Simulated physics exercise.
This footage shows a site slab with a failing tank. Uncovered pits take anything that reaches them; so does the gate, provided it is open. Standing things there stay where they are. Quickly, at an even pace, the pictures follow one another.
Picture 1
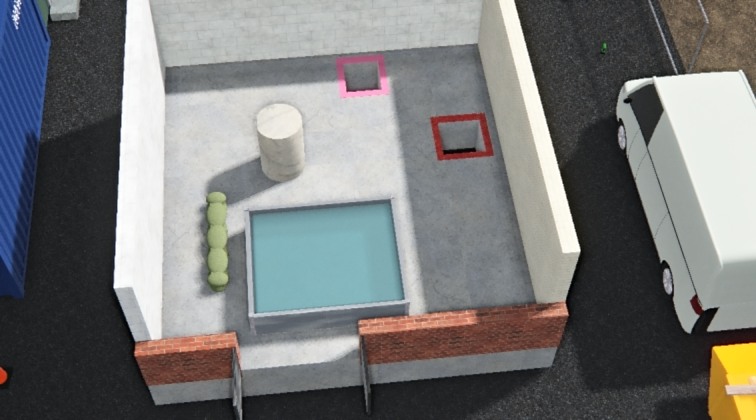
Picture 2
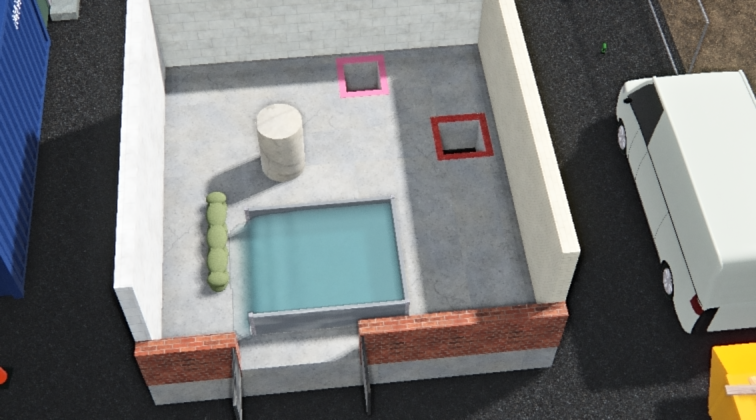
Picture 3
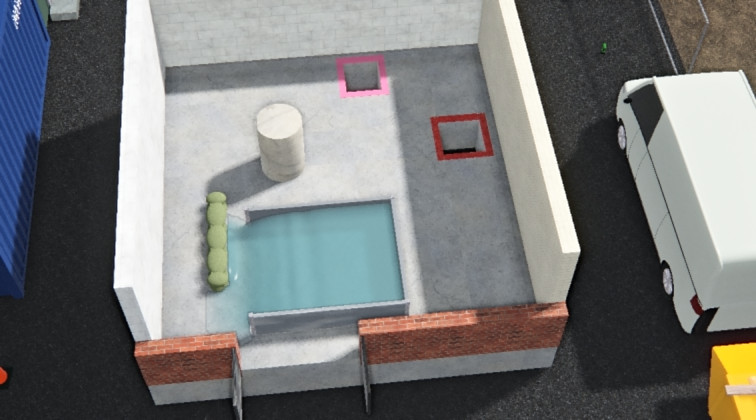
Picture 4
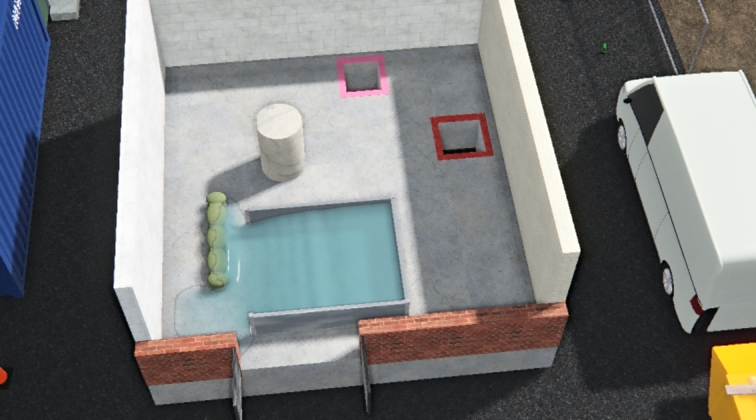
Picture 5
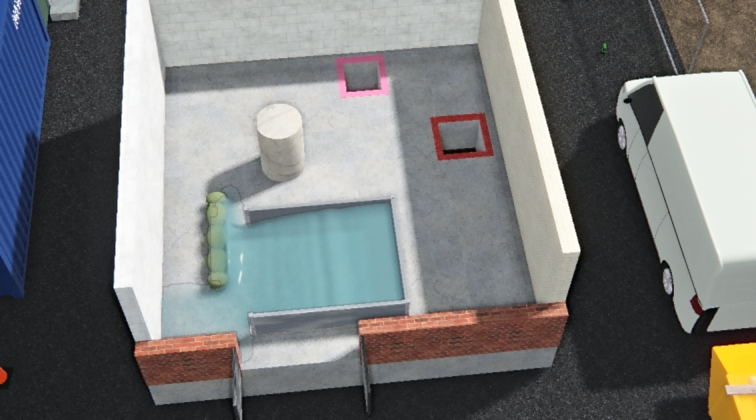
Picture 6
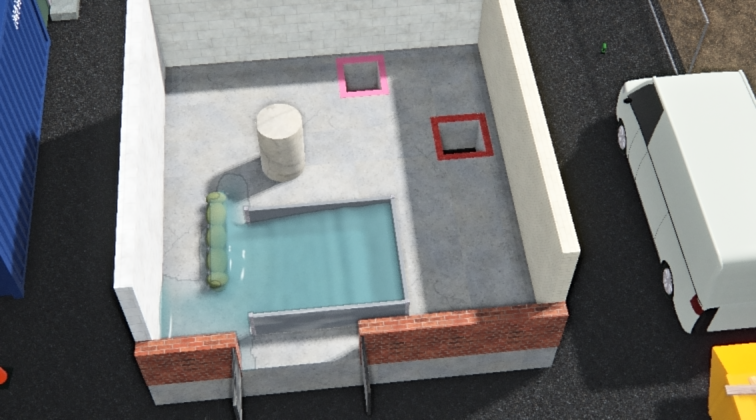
Water slips out of the left side of a blue-filled rectangular tank on a grey slab walled in white and low red brick, seen from high above by a still camera. A pale cylinder, a green bushy row, a pink-edged and a red-edged opening sit inside, with a white van outside at right. The water spreads left around the greenery, reaching the front-left corner and creeping back toward the cylinder.
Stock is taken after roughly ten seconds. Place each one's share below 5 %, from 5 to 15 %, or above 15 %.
Gate: A twentieth to fifteen per cent; pink pit: A twentieth to fifteen per cent; red pit: Short of a twentieth.
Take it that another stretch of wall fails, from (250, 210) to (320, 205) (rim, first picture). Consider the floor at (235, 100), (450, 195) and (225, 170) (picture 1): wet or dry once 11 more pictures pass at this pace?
The first would be drenched, the second still unwetted and the third drenched.
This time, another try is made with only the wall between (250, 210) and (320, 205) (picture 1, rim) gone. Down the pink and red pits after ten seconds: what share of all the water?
Per cent: Pink 15, red 14.
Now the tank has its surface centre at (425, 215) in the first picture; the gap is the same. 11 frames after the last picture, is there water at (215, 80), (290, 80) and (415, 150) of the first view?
Looking at all three, I'd call them bone dry, bone dry, bone dry.
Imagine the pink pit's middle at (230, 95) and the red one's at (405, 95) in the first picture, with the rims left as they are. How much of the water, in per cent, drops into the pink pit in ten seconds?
In per cent: Pink 25.
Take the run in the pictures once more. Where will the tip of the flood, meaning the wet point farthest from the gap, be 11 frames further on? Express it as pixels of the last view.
My estimate: Roughly (274, 72).
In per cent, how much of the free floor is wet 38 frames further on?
That's roughly 55 per cent.
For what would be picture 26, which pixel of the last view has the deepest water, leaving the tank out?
Near (210, 348).
A moment on, water covers 20 % of the floor; the gate 0 %, the pink pit 0 %, the red pit 0 %.
Next, water covers 30 % of the floor; the gate 0 %, the pink pit 0 %, the red pit 0 %.
Then, water covers 45 % of the floor; the gate 2 %, the pink pit 0 %, the red pit 0 %.
Later, water covers 55 % of the floor; the gate 7 %, the pink pit 4 %, the red pit 0 %.
In the end, water covers 85 % of the floor; the gate 11 %, the pink pit 12 %, the red pit 2 %.
